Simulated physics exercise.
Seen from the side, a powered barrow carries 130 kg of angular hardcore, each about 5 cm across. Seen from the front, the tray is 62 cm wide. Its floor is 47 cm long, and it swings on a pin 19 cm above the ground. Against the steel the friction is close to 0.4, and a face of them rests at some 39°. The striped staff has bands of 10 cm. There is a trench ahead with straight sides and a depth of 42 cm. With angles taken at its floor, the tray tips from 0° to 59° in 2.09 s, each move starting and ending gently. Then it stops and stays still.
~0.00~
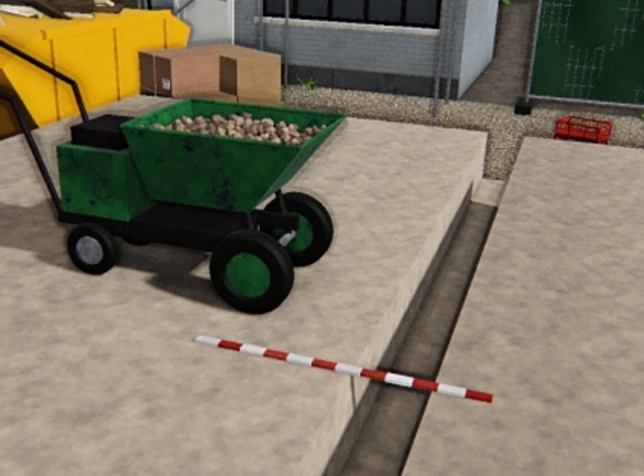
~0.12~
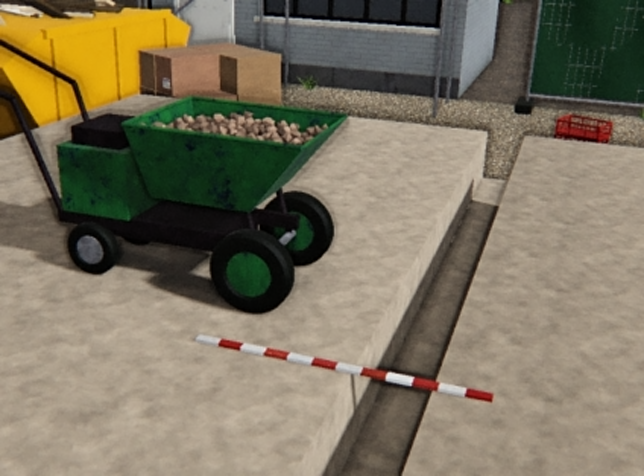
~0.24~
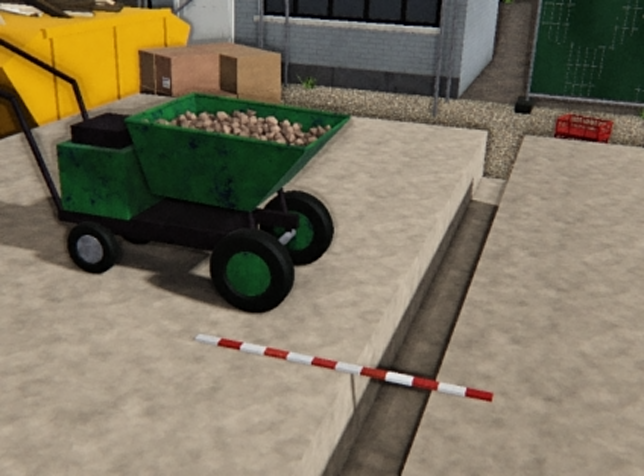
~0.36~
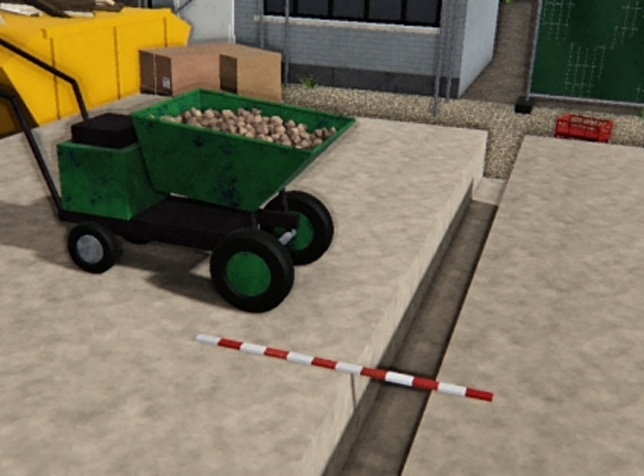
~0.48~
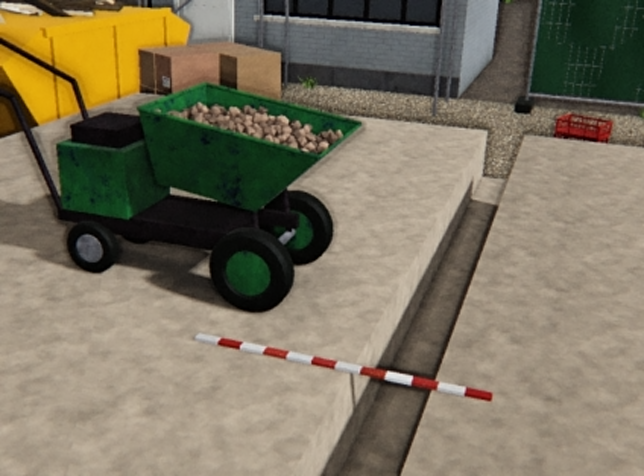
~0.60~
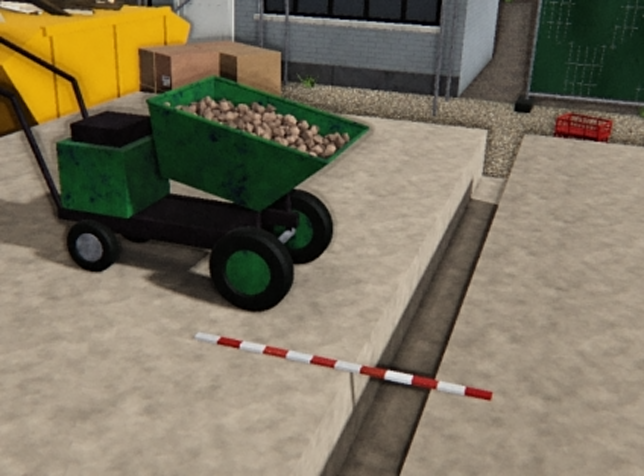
A green powered barrow with black wheels and a tray of pale brown stones stands at left on a sandy-coloured slab in a yard, seen from slightly above. A red-and-white striped staff lies across a narrow trench, with a yellow container, brown box, grey building and red crate behind. The tray slowly tilts forward to the right, its rear rising, while the camera stays still.
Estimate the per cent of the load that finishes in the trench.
Roughly 24 percent.
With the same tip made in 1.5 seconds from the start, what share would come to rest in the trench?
About 25%.
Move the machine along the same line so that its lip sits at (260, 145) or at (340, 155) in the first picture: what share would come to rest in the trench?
Roughly 20 percent for the first, and 15 percent for the second.
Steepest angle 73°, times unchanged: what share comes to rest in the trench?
I'd guess some 90 in a hundred.
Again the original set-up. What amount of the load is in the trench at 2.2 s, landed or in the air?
Roughly 5% by that time.
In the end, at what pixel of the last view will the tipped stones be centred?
In the last view, about (421, 390).
After 1.6 s the floor is at 50°; 100 % in the tray; the foremost stones are at (378, 218).
After 2.2 s the floor is at 59°; 97 % in the tray, 3 % in the trench; the foremost stones are at (435, 368).
After 2.5 s the floor is at 59°; 90 % in the tray, 10 % in the trench; the foremost stones are at (457, 364).
After 4.5 s the floor is at 59°; 76 % in the tray, 24 % in the trench, 1 % past the trench; the foremost stones are at (487, 343).
